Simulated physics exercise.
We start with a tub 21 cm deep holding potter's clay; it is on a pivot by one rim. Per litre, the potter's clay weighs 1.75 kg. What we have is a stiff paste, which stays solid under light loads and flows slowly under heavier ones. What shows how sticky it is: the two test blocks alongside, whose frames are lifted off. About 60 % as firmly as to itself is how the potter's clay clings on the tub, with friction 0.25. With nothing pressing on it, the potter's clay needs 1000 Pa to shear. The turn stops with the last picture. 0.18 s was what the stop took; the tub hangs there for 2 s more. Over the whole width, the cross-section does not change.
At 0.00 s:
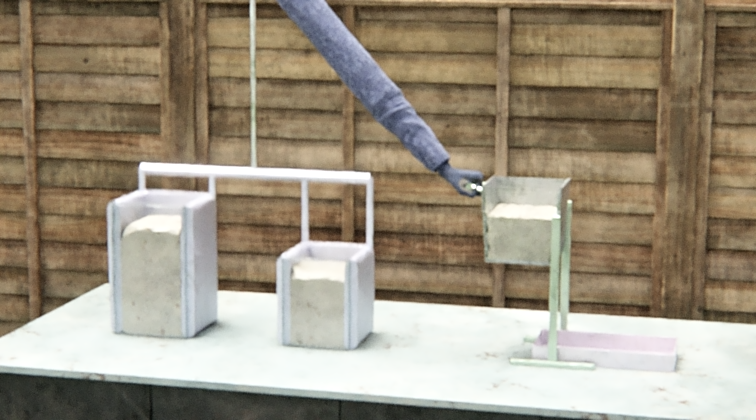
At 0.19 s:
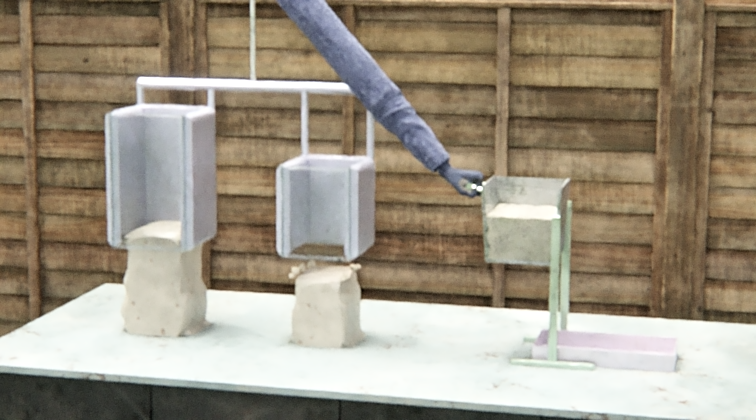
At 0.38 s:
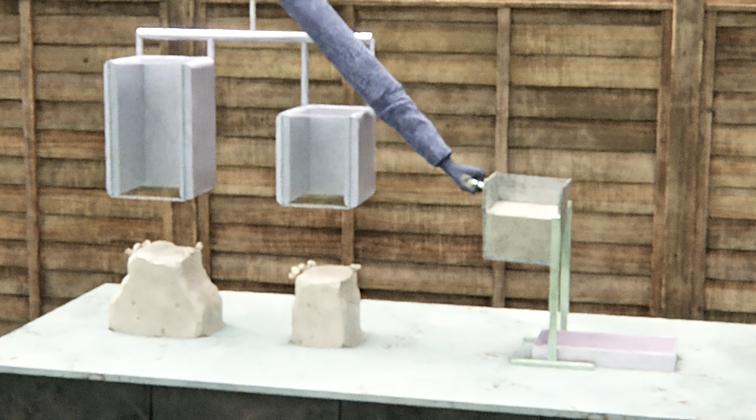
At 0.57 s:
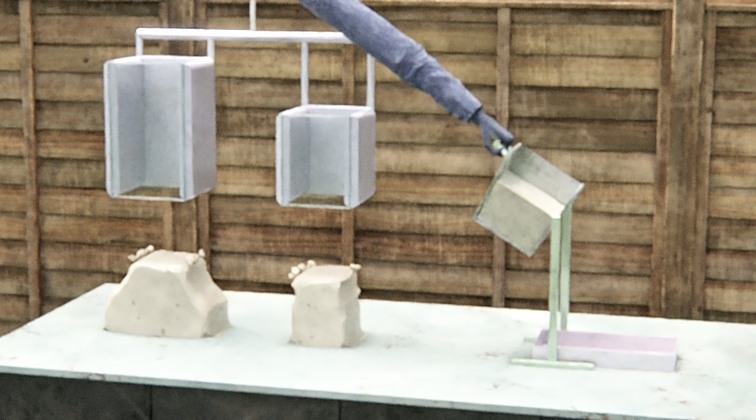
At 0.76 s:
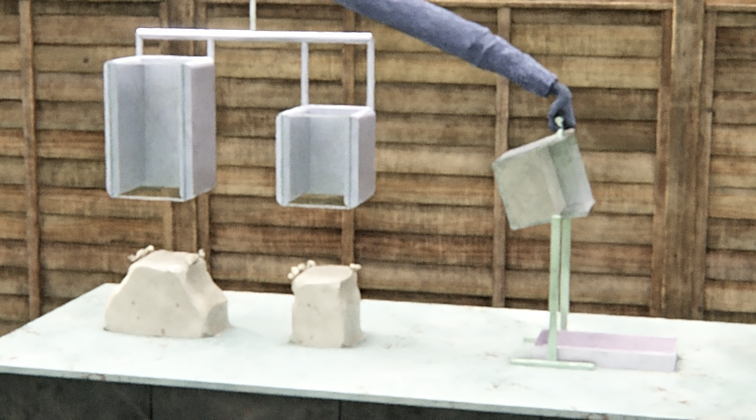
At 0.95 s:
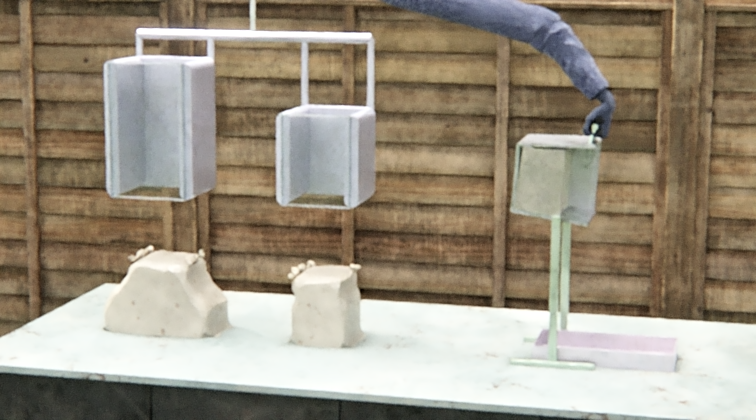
At the start, two pale blocks sit inside open-fronted boxes on a table, left of a clay-filled tub on a stand. The boxes rise, and the larger left block slumps and spreads while the smaller keeps its shape. Then a sleeved arm swings the tub over clockwise onto its side.
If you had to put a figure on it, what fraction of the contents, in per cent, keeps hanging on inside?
The fraction that keeps hanging on inside is around 100 per cent.
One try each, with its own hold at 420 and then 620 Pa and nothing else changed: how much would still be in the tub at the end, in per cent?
The answers, in order, are 55 % and 45 %.
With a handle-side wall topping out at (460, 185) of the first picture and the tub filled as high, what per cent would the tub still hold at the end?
About 45 % stays in the tub.
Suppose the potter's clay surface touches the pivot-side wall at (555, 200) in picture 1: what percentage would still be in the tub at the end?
Result: Approx. 100 % remaining in tub.
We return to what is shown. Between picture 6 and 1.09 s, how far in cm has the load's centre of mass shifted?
Something like 1 cm, give or take.
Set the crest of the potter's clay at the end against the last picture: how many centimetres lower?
Roughly 3 cm.
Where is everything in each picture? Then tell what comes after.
In the first picture, handle-side rim at (485, 187), tilt 0 degrees; highest point of the potter's clay at (522, 217); test blocks 34 cm, 22 cm high (left to right).
In the second picture, handle-side rim at (485, 187), tilt 0 degrees; highest point of the potter's clay at (522, 217); test blocks 32 cm, 22 cm high (left to right).
In the third picture, handle-side rim at (486, 184), tilt 3 degrees; highest point of the potter's clay at (491, 213); test blocks 26 cm, 22 cm high (left to right).
In the fourth picture, handle-side rim at (511, 154), tilt 31 degrees; highest point of the potter's clay at (500, 182); test blocks 23 cm, 22 cm high (left to right).
In the fifth picture, handle-side rim at (565, 140), tilt 72 degrees; highest point of the potter's clay at (537, 153); test blocks 23 cm, 22 cm high (left to right).
In the sixth picture, handle-side rim at (594, 149), tilt 94 degrees; highest point of the potter's clay at (528, 148); test blocks 23 cm, 22 cm high (left to right).
By 1.09 s, the tub is at 94 degrees and holds 100 %.
By 1.26 s, the tub is at 94 degrees and holds 100 %.
By 1.43 s, the tub is at 94 degrees and holds 100 %.
By 1.60 s, the tub is at 94 degrees and holds 100 %.
By 2.95 s, at the end, the tub is at 94 degrees and holds 100 %.
